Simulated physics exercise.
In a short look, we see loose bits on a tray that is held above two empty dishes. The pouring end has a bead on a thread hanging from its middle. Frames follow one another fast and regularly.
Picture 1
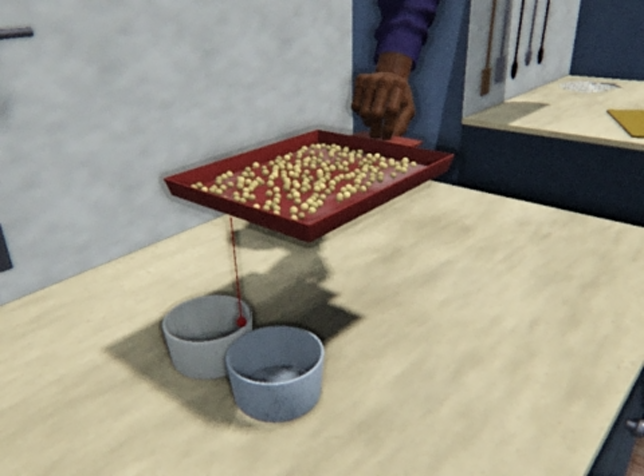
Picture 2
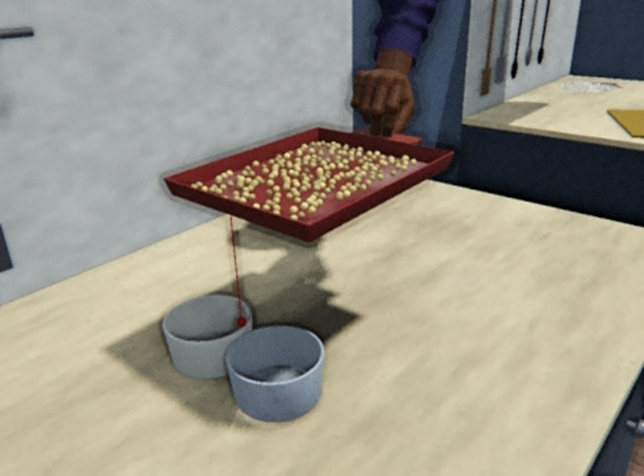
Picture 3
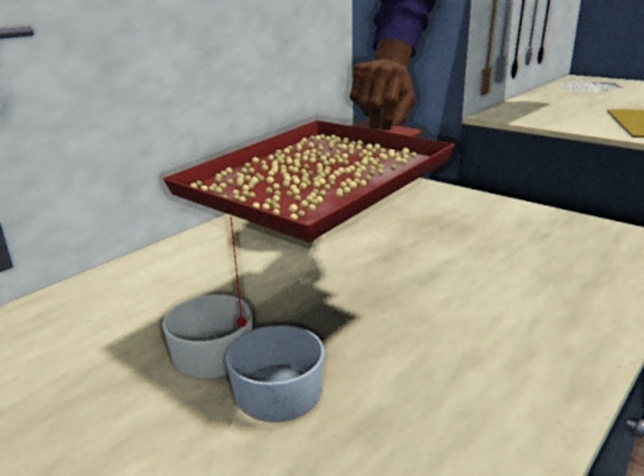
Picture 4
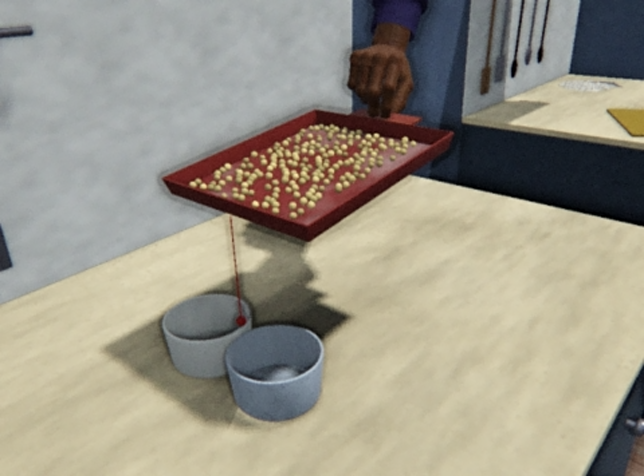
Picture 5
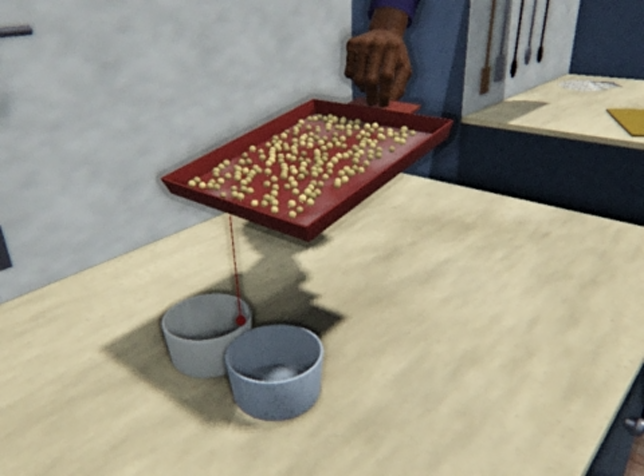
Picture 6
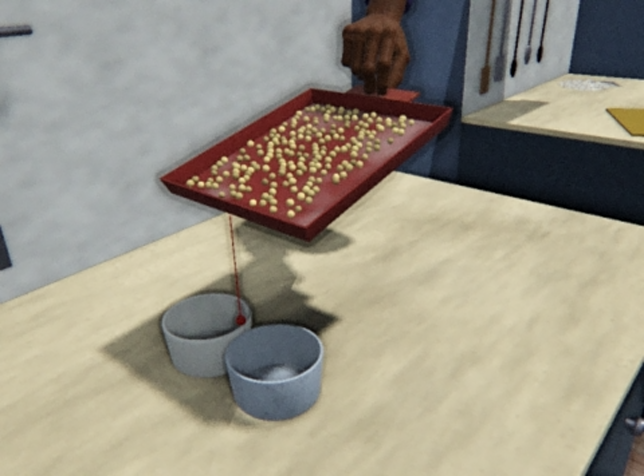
Red tray of round yellowish beans tilting slightly as a hand raises its far end above two empty grey bowls.
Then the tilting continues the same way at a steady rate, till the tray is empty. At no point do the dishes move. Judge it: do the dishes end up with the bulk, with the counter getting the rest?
No, the bulk goes on the counter.
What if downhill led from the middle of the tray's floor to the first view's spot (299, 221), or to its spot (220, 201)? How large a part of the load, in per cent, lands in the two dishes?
Roughly 50 % in the first case and 80 % in the second.
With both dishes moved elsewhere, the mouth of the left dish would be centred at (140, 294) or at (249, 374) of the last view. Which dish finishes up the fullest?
Well, the first go goes to the rightmost dish, and the second to the leftmost dish.
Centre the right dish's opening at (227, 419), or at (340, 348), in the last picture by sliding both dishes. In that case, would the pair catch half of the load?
At place one a lesser share; at place two a lesser share.
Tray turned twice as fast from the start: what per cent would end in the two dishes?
About 20 in a hundred.
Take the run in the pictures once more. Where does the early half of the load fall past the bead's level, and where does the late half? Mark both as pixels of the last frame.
Around (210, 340) first; around (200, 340) second.
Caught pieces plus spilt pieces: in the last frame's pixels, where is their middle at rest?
The centre comes to rest close to (189, 419).
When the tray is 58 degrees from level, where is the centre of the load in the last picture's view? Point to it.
The load is centred near (231, 199).
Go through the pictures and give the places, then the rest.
In the first frame, corners of the pouring end near (170, 178) and (309, 222), level; middle of the load near (320, 175), soya beans; left dish near (175, 354); right dish near (242, 395); bead on its thread near (242, 322).
In the second frame, corners of the pouring end near (170, 178) and (308, 222), level; middle of the load near (320, 174).
In the third frame, corners of the pouring end near (169, 178) and (308, 222), tipped barely, level across its low end; middle of the load near (320, 169).
In the fourth frame, corners of the pouring end near (168, 177) and (307, 222), tipped a little, level across its low end; middle of the load near (319, 162).
In the fifth frame, corners of the pouring end near (167, 177) and (306, 223), tipped a little, level across its low end; middle of the load near (317, 156).
In the sixth frame, corners of the pouring end near (166, 177) and (305, 223), tipped a little, level across its low end; middle of the load near (316, 150); left dish near (174, 352); right dish near (241, 393).
Shortly afterwards, tray tipped steeply; all but a few on the tray; only a few in the left dish; only a few outside both; only a few in the air.
Next, tray tipped right over; the bulk on the tray; only a few in the right dish; only a few in the left dish; only a few outside both; a little in the air.
Some moments later, tray tipped past a quarter turn; a little in the right dish; only a few in the left dish; the bulk outside both.
In the end, tray tipped past a quarter turn; a little in the right dish; only a few in the left dish; the bulk outside both.
